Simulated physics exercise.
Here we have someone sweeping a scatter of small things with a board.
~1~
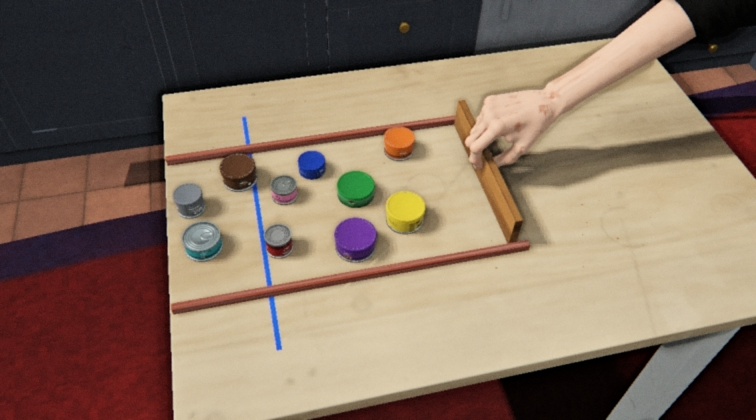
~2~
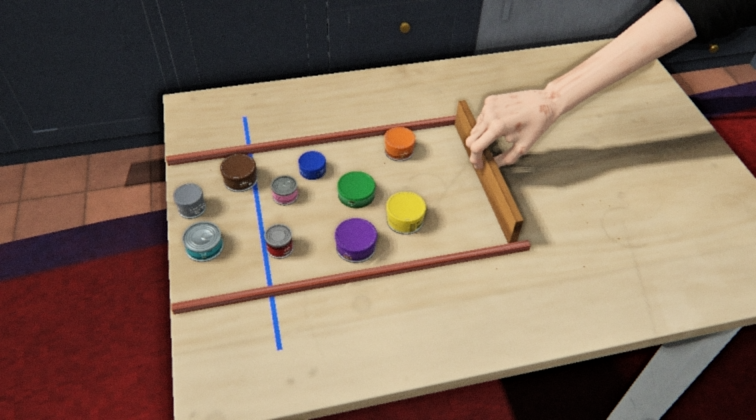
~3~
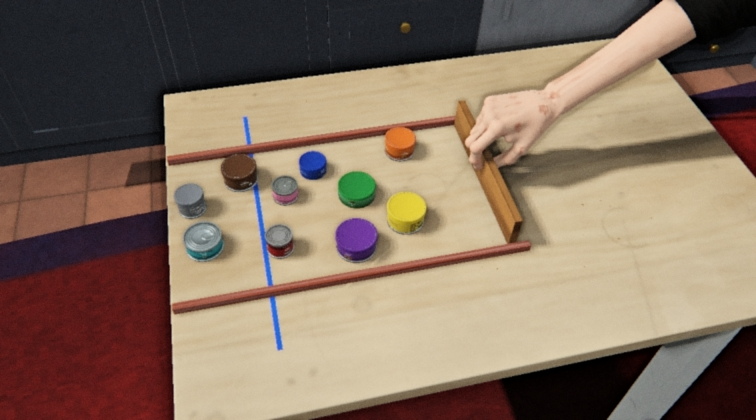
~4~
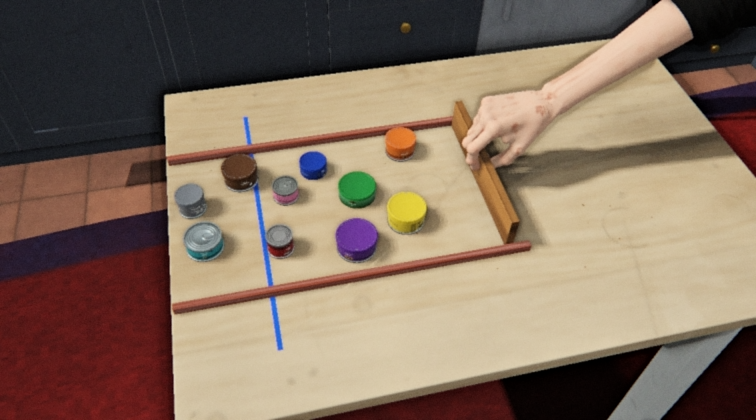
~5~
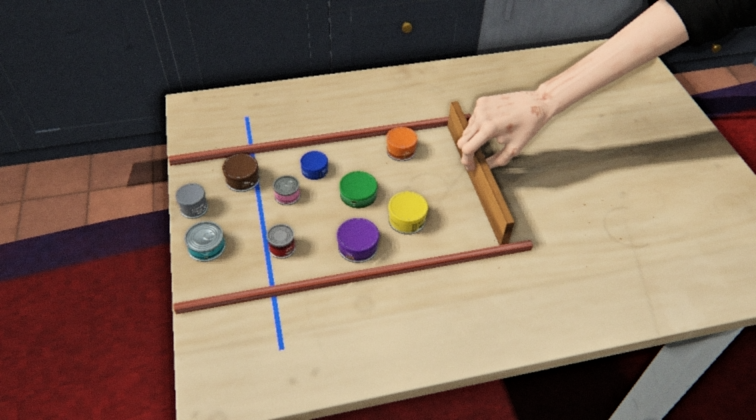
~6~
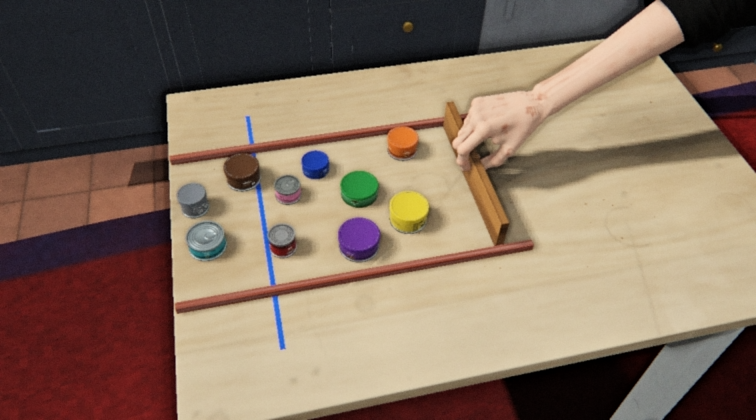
A hand reaches in from the upper right to grip an upright wooden board on a pale tabletop, seen from above at an angle, with dark cabinets behind. Small round tubs and tins, among them orange, yellow, green, purple, blue, brown, grey and turquoise, sit between two reddish rods, around a blue tape line. The hand slides the board slightly left, while the containers barely shift in view.
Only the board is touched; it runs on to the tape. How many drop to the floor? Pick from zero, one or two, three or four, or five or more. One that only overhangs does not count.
The number that fall off is zero.
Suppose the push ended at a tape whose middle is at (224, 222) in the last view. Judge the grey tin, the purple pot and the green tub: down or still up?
The grey tin is lost; the purple pot is kept; the green tub does not fall.
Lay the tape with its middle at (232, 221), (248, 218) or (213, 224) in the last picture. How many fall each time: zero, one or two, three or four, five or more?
One after another: 1 or 2; not one; at least five.
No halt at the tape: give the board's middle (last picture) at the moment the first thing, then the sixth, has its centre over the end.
First at (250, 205), next at (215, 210).
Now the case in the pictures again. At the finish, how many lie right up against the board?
4 of them.
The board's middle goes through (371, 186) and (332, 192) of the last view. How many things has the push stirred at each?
4 and 6.
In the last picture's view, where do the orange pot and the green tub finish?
About (239, 166), and the other about (242, 208).
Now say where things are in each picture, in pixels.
In the first picture, grey tin (189, 201); turquoise pot (203, 241); brown tin (239, 173); board (485, 168); tape (259, 216).
In the second picture, turquoise pot (203, 241); board (486, 168).
In the third picture, brown tin (240, 173); red pot (280, 242).
In the fourth picture, grey tin (191, 201); green tub (357, 190).
In the fifth picture, turquoise pot (205, 241); yellow tin (408, 213).
In the sixth picture, grey tin (193, 201); turquoise pot (206, 241); brown tin (242, 172); board (473, 170); tape (263, 216).
A little later, none off yet; grey tin at rest near (193, 201); turquoise pot at rest near (206, 241); brown tin at rest near (242, 172).
Next, none off yet; grey tin at rest near (193, 201); turquoise pot at rest near (206, 241); brown tin shifted a little near (222, 175).
When it is over, the number that fall off is zero.
